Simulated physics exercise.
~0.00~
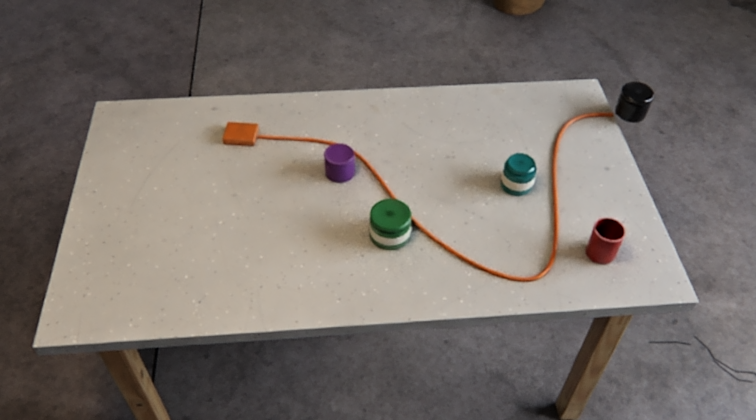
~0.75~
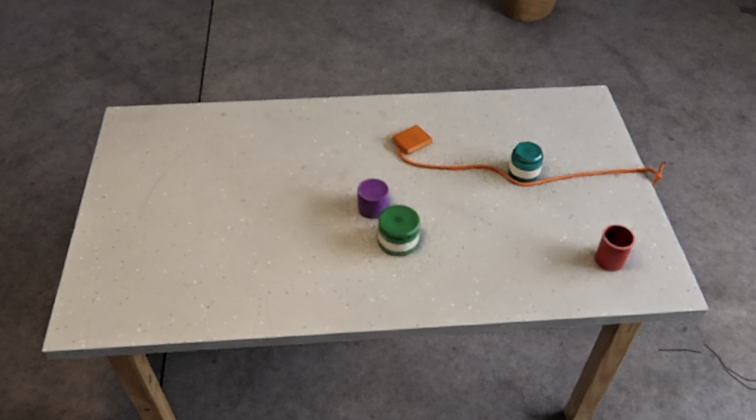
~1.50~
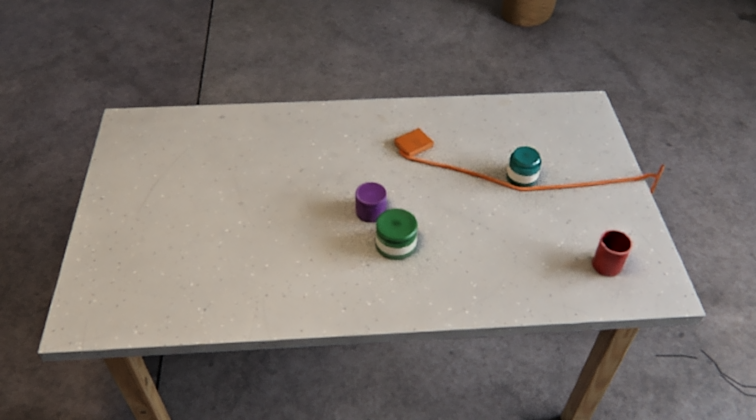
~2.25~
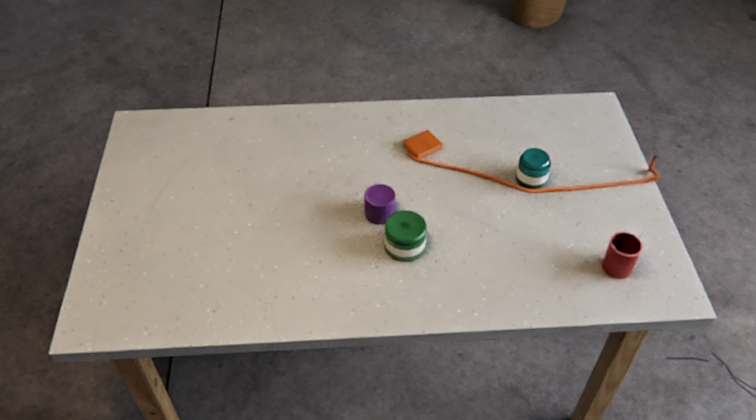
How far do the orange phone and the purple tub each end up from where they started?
The orange phone ends up a long way to the right of its starting place. The purple tub shifts only a moderate way, ending close to the green canister.
